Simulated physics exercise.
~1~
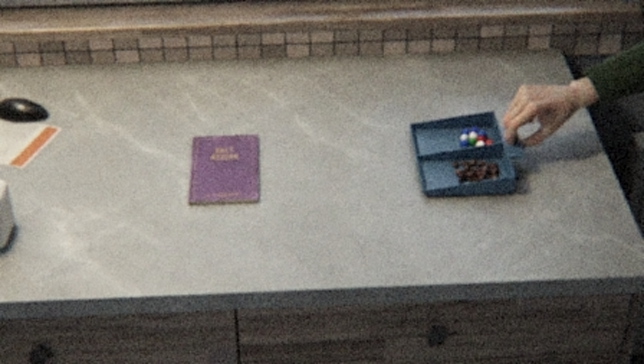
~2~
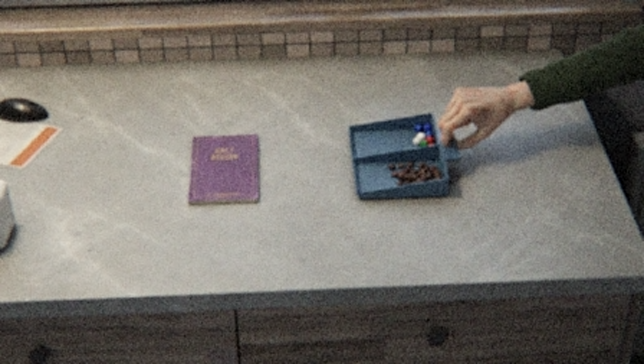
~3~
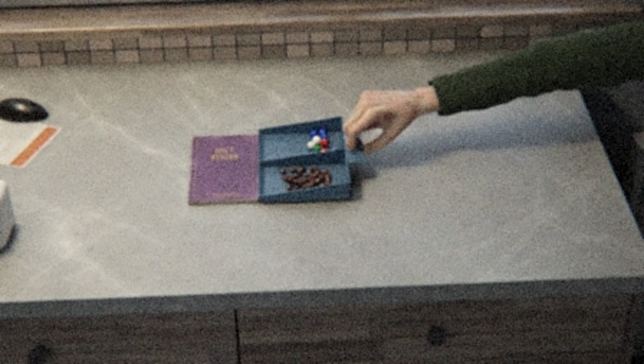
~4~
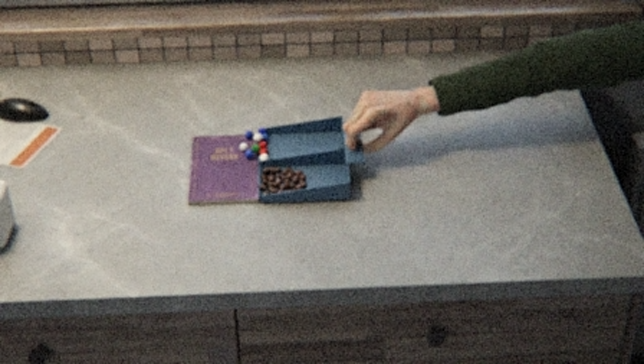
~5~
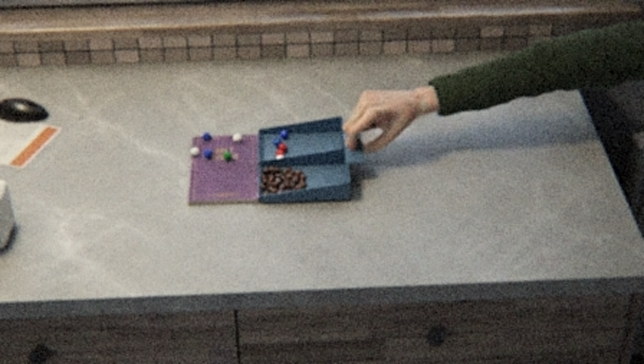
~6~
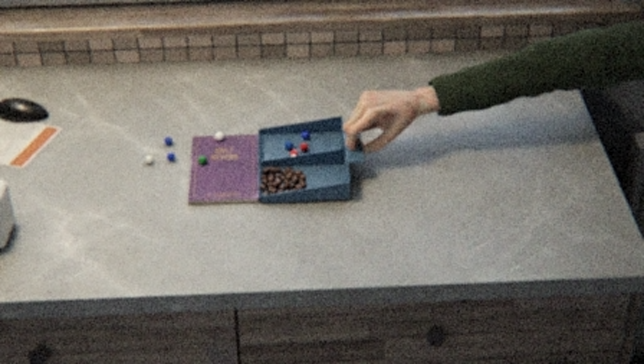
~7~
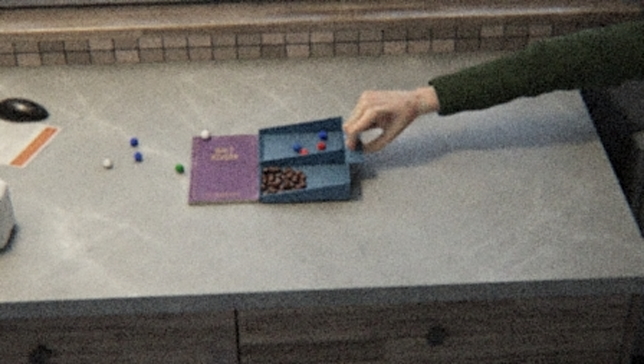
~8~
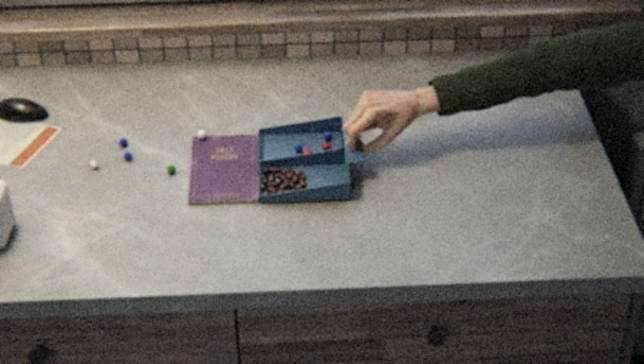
A blue divided tray, holding colourful beads in its back section and small brown pieces in the front one, slides left across a grey countertop, pushed by a hand in a dark green sleeve. The fixed view looks down at the counter, with a thin purple book ahead and a black object and an orange-edged card at far left. The tray meets the book and stops abruptly. Both loads slide forward, and several beads spill over the book, rolling left onto the counter. The brown pieces stay gathered inside, while some beads remain in the tray.
